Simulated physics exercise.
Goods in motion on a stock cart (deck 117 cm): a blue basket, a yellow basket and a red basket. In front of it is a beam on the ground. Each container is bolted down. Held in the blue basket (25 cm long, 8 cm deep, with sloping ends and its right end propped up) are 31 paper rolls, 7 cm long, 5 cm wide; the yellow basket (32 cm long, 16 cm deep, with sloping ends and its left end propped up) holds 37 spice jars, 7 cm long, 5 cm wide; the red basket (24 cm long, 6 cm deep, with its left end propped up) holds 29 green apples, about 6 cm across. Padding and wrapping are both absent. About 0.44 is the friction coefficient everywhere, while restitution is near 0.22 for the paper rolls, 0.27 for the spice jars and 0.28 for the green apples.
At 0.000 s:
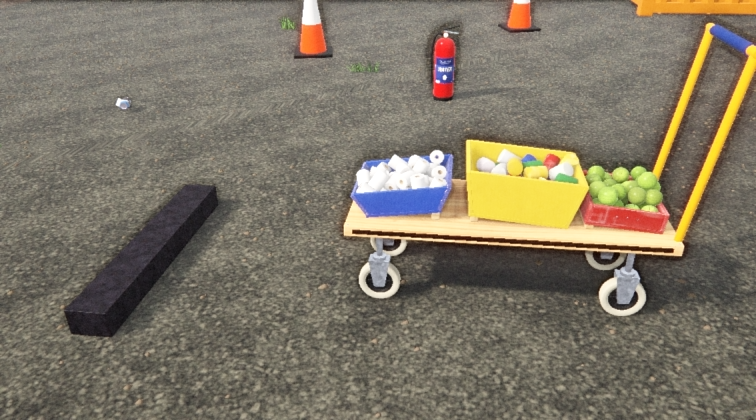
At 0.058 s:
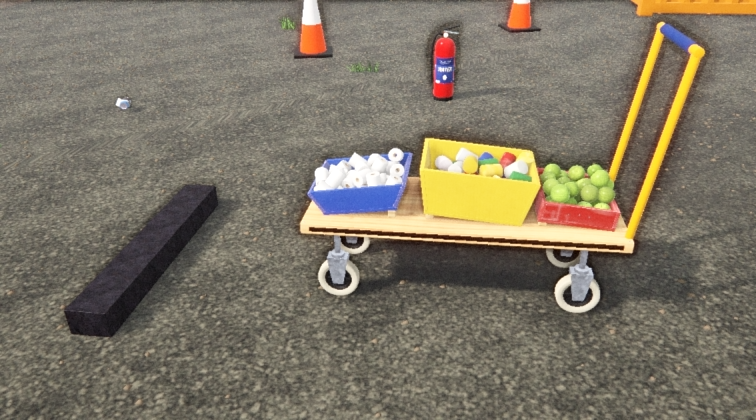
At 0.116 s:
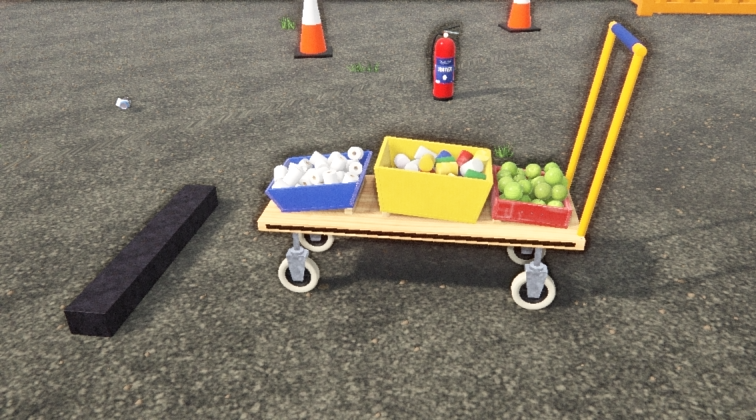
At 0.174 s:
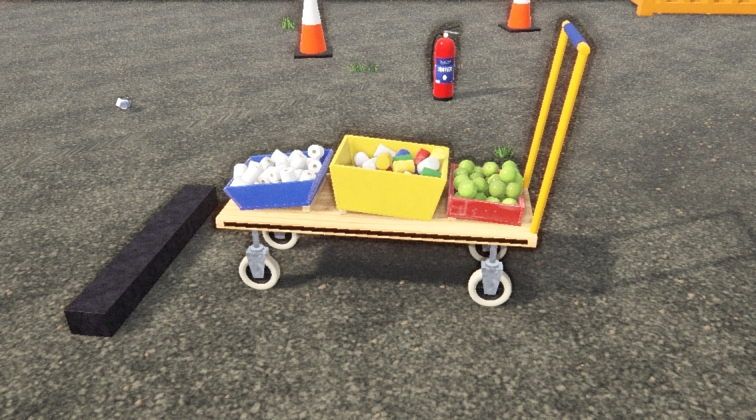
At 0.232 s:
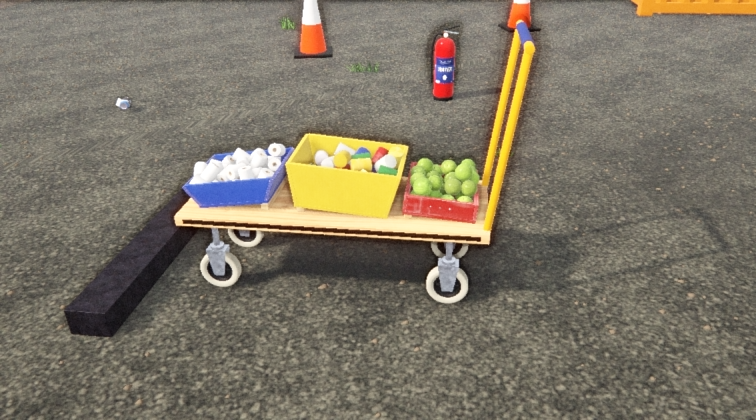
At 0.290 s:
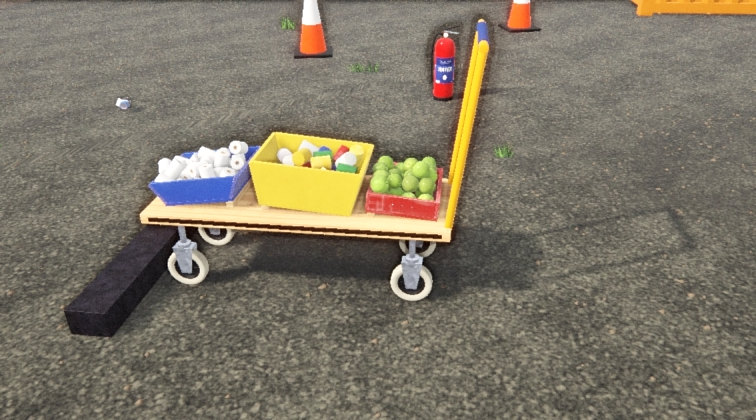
In this clip, a flat cart with a yellow handle carries a blue basket of white rolls, a yellow basket of mixed colourful items and a red basket of green apples, rolling left across asphalt toward a dark beam.
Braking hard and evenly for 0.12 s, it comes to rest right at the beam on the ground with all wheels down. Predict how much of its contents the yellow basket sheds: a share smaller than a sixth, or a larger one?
It sheds a smaller share than a sixth.
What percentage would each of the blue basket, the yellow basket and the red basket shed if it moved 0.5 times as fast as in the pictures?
Then the blue basket sheds 0 per cent, the yellow basket 0 per cent, and the red basket 0 per cent.
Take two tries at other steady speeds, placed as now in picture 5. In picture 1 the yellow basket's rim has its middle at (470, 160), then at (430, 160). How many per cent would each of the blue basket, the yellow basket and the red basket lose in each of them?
For the blue basket it's 10 % and then 0 %, for the yellow basket 0 % and then 0 %, and for the red basket 10 % and then 0 %.
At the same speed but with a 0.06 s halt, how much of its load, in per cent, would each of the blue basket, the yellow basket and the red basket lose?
You'd end up with blue basket at 40 %, yellow basket at 10 % and red basket at 20 %.
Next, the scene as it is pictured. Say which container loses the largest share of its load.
Answer: The blue basket.
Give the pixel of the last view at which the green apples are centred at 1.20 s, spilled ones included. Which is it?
I'd say near (382, 186).
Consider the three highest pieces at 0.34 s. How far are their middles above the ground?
Height, averaged: Around 52 cm.
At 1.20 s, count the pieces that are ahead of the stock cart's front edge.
Roughly 8 pieces.
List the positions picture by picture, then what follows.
In the first picture (we follow the rim corner now nearest the camera), yellow basket at (585, 186); red basket at (665, 214); 85 cm still to roll; nothing out yet.
Yellow basket at (537, 184); red basket at (616, 211); 69 cm still to roll, in the second picture.
Yellow basket at (489, 181); red basket at (568, 209); 53 cm still to roll, in the third picture.
Yellow basket at (443, 179); red basket at (521, 206); 36 cm still to roll, in the fourth picture.
Yellow basket at (397, 177); red basket at (475, 204); 20 cm still to roll, in the fifth picture.
Yellow basket at (359, 175); red basket at (436, 202); stopping; nothing out yet, in the sixth picture.
After 0.34 s, 0 of 31 out of the blue basket, 0 of 37 out of the yellow basket and 0 of 29 out of the red basket.
After 0.46 s, 6 of 31 out of the blue basket, 0 of 37 out of the yellow basket and 2 of 29 out of the red basket.
After 0.69 s, 9 of 31 out of the blue basket, 2 of 37 out of the yellow basket and 3 of 29 out of the red basket.
Final count (at 1.20 s), 9 of 31 out of the blue basket, 2 of 37 out of the yellow basket and 3 of 29 out of the red basket. Asked share, 2 of 37, 5 per cent.
